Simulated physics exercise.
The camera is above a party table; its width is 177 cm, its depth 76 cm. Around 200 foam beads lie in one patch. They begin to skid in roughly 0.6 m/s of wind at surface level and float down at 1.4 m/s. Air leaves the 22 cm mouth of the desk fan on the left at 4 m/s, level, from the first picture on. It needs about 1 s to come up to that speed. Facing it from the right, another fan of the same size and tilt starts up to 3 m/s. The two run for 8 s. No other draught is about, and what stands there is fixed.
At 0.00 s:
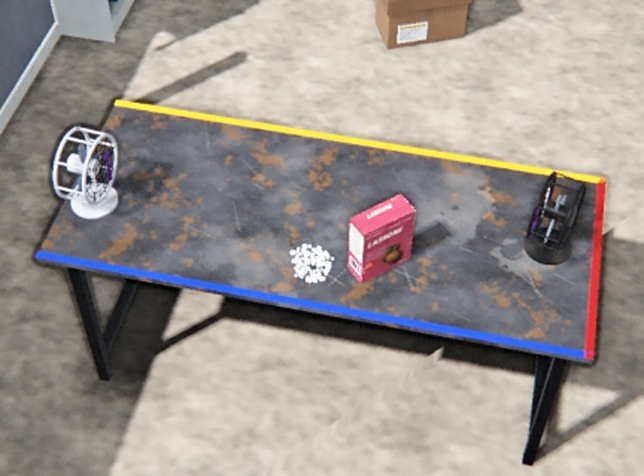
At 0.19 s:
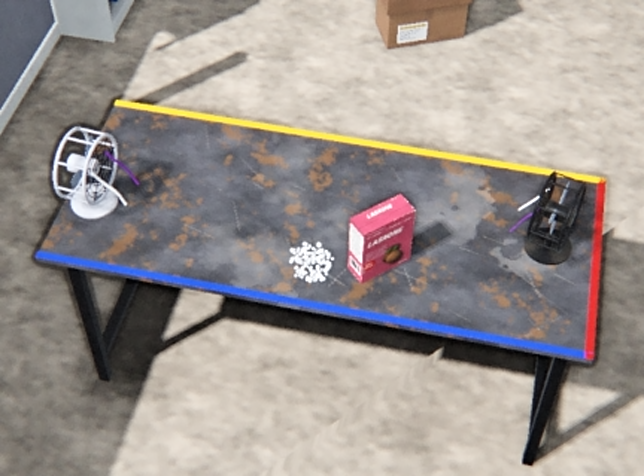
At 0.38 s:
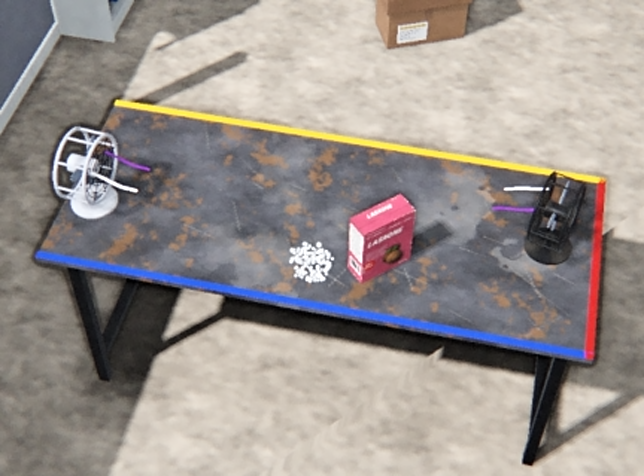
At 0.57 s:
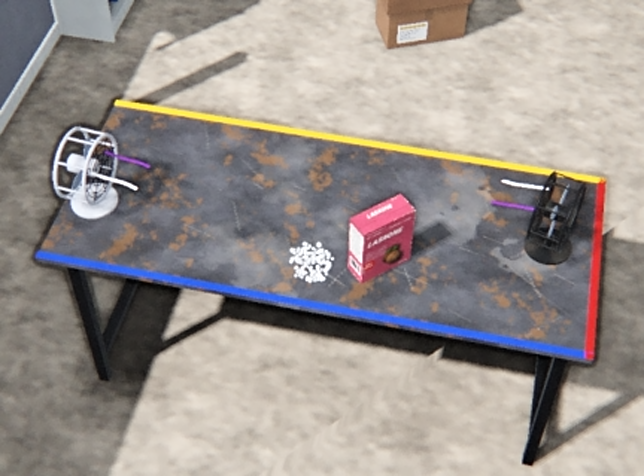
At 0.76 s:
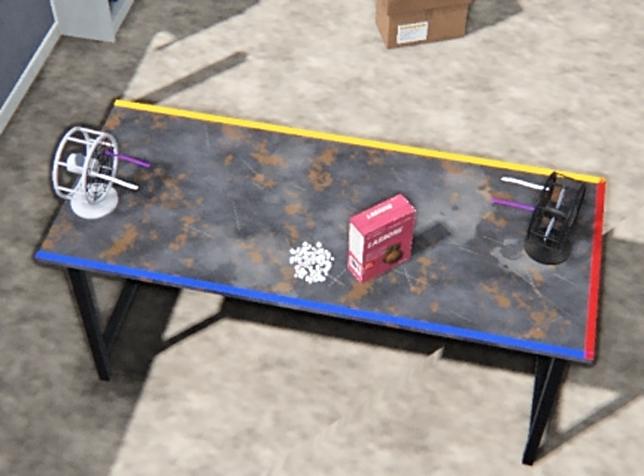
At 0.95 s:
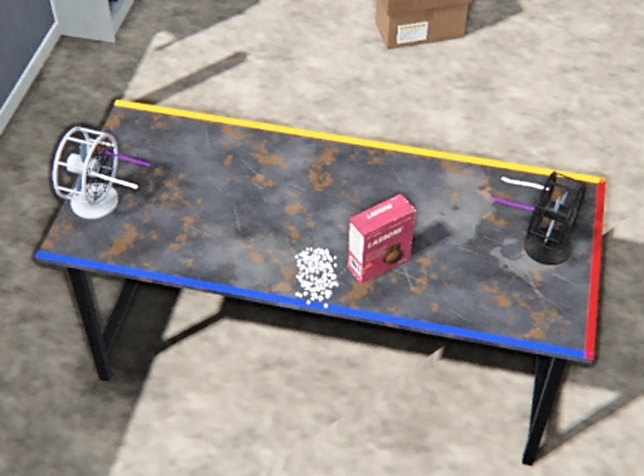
White beads and ribbons on two fans move on a dark, rust-blotched table, seen from above by a still camera. A white fan on the left faces a black one on the right, with a pink-red box beside the beads and blue, yellow and red edges around them. Purple and white ribbons lift and stream inward from both fans, then the beads, still until now, spread slightly toward the blue edge.
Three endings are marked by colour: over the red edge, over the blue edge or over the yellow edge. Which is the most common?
It is blue that takes the most.
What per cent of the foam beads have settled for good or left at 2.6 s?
About 100 %.
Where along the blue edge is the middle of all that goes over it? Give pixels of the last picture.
Around (326, 311).
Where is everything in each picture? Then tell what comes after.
In the first picture, the middle of the foam beads is near (314, 262), none has stirred yet, the mouth of the desk fan is at (86, 166) and that of the second one at (557, 212).
In the second picture, the middle of the foam beads is near (314, 263), none has stirred yet, the red edge is centred on (600, 263), the blue edge is centred on (304, 307) and the yellow edge is centred on (353, 138).
In the third picture, the middle of the foam beads is near (314, 263), none has stirred yet and the top of a carton is at (383, 214).
In the fourth picture, the middle of the foam beads is near (314, 263) and none has stirred yet.
In the fifth picture, the middle of the foam beads is near (314, 263) and none has stirred yet.
In the sixth picture, the middle of the foam beads is near (318, 272), the farthest in sight from the desk fan is at (326, 306) and about 80 % have left their places.
After 1.6 s, 0 % are over the red edge, 96 % over the blue edge and 0 % over the yellow edge; 88 % are gone or lie where they will stay.
After 2.6 s, 0 % are over the red edge, 96 % over the blue edge and 4 % over the yellow edge; 100 % are gone or lie where they will stay.
After 4.4 s, 0 % are over the red edge, 96 % over the blue edge and 4 % over the yellow edge; 100 % are gone or lie where they will stay.
After 8.0 s, at the end, 0 % are over the red edge, 96 % over the blue edge and 4 % over the yellow edge.
